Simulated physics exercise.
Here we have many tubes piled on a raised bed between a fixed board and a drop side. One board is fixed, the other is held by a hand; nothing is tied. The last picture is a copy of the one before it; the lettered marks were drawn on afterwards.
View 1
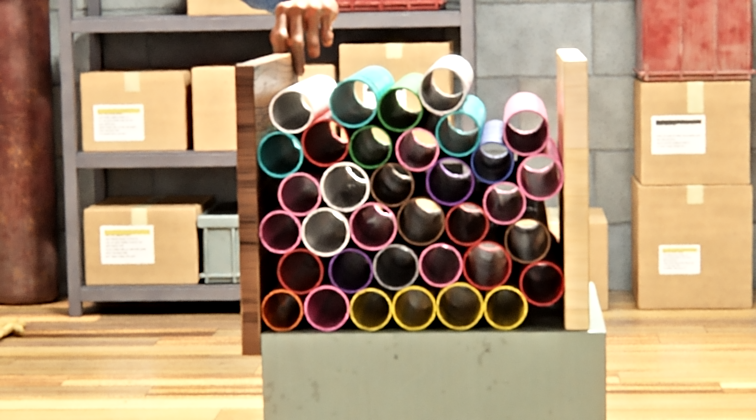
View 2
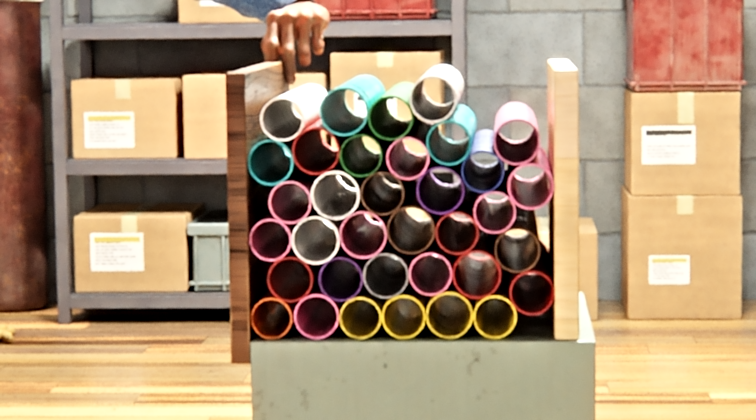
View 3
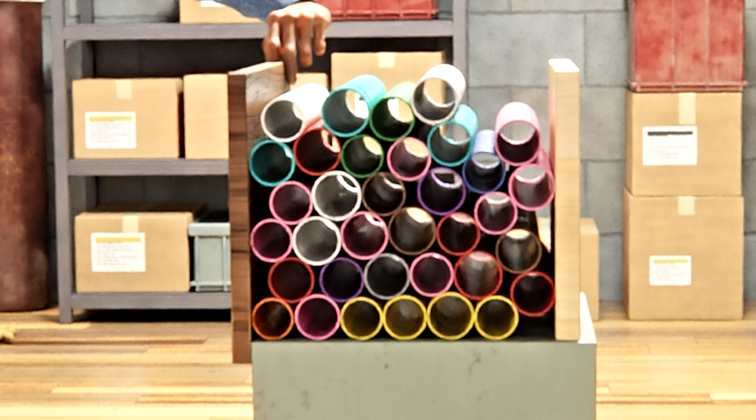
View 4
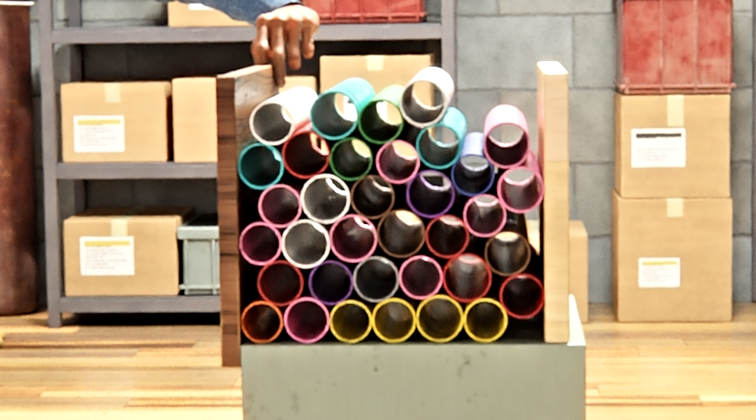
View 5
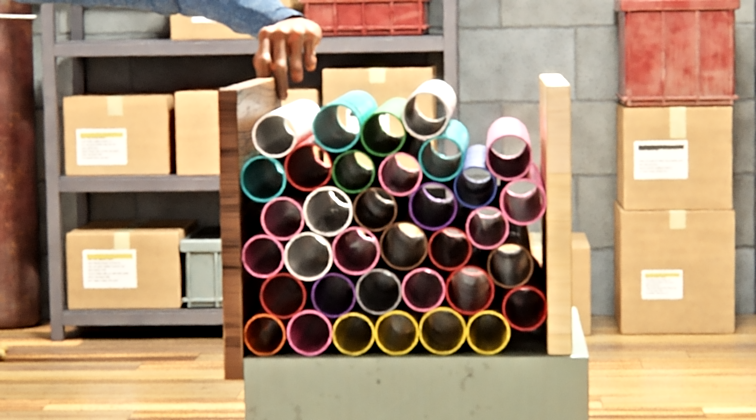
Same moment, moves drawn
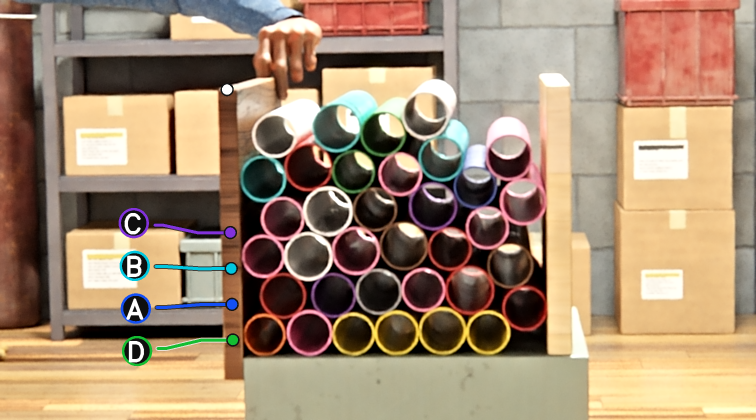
Hand gripping the left side board of a stack of colourful tubes on a grey block, the view shifting slightly throughout.
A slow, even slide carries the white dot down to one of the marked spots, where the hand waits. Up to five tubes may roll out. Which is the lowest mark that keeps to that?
The last mark within the limit is B.
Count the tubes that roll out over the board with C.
The count is two.
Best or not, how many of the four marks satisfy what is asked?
The number is two.
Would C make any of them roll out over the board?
Yes, at C.
On the marked copy, A at (232, 304); B at (232, 269); C at (231, 233); D at (233, 340); the white dot at (227, 89).
Taking B. A third of the way, top of the board (240, 168).
Two thirds of the way, top of the board (242, 257).
When it is over, top of the board (242, 268), two out over the board.
As for the rest, A six out over the board; C two out over the board; D six out over the board.
